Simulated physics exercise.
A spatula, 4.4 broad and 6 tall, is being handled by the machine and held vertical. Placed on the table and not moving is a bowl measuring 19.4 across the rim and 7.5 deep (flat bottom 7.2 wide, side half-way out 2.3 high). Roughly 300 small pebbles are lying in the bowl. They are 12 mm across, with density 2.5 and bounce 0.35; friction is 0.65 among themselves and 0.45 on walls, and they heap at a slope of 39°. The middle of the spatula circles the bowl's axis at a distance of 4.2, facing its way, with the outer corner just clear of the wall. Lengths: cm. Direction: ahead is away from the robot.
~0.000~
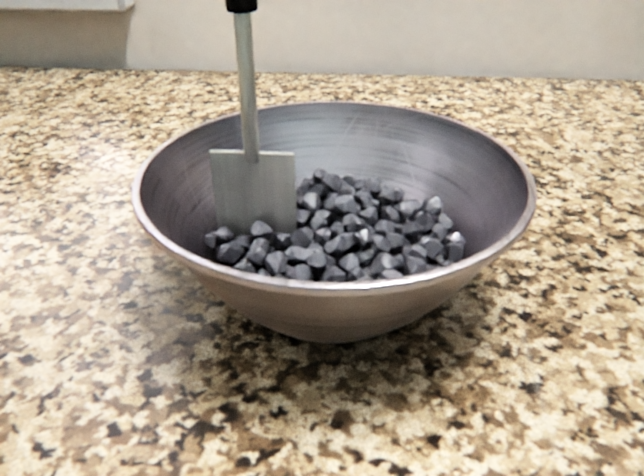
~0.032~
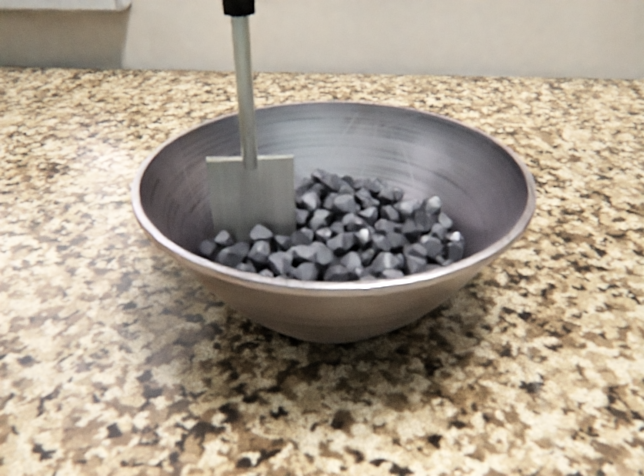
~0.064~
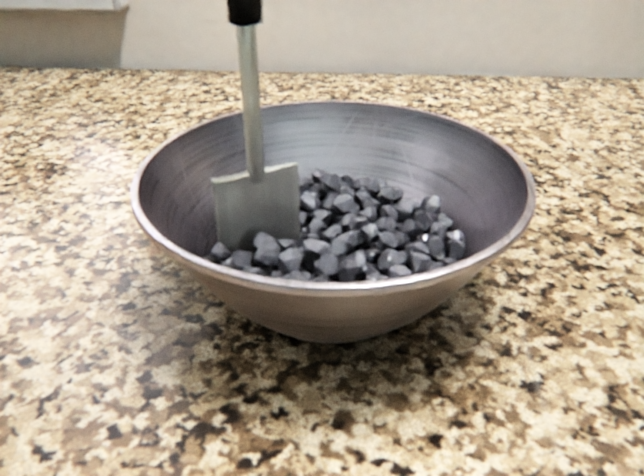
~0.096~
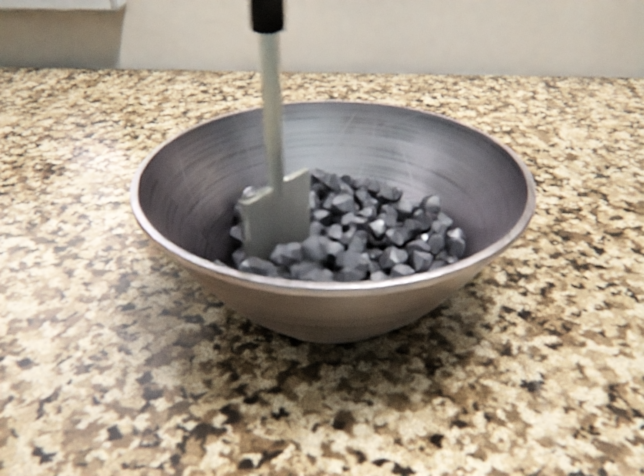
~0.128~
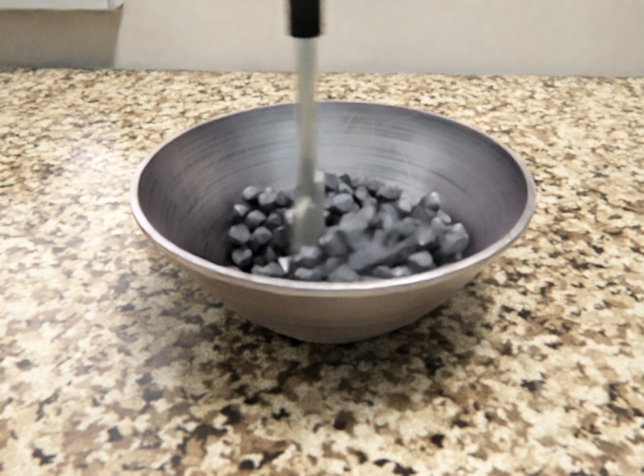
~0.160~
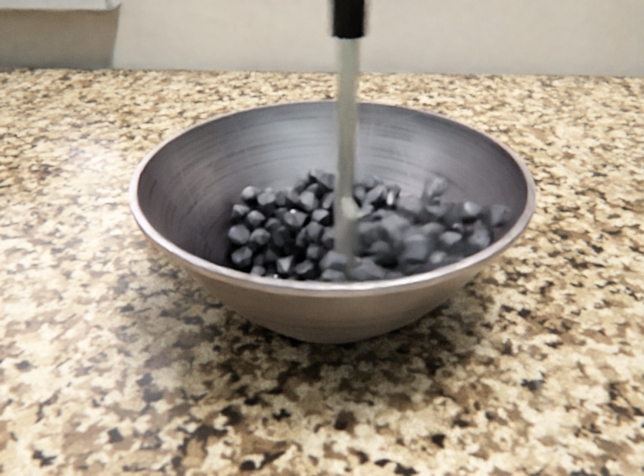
A flat metal spatula with a black handle dipped among the dark pebbles in a bowl, then swept to the right while turning edge-on, pushing some of them toward the right side.
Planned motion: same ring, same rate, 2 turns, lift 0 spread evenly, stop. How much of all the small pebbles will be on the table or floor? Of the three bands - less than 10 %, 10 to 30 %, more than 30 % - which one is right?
The right band is 10 to 30 %.
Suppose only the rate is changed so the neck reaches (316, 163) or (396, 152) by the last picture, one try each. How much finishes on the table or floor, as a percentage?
About 15 % for one try and about 35 % for the other, in order.
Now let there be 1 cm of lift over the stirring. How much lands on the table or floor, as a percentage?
Roughly 15 per cent.
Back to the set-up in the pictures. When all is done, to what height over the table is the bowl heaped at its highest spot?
It reaches some 7.0 cm above the table.
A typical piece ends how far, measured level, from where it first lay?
Somewhere around 9 centimetres.
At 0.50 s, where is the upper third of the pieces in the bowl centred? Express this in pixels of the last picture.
Centre estimate: Approx. (219, 191) px.
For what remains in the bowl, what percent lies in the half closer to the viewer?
55 %.
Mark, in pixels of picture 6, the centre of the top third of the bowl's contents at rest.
(251, 254).
After 0.50 s, 343° round, highest piece 9 above the table; 283 in the bowl, 9 on the table or floor, 5 in flight or on the tool.
After 0.83 s, 225° round, highest piece 9 above the table; 249 in the bowl, 40 on the table or floor, 8 in flight or on the tool.
After 1.20 s, 0° round, highest piece 7 above the table; 240 in the bowl, 57 on the table or floor.
After 1.90 s, 0° round, highest piece 7 above the table; 240 in the bowl, 57 on the table or floor.
At rest, 240 in the bowl, 57 on the table or floor. That is 19 % on the table or floor.
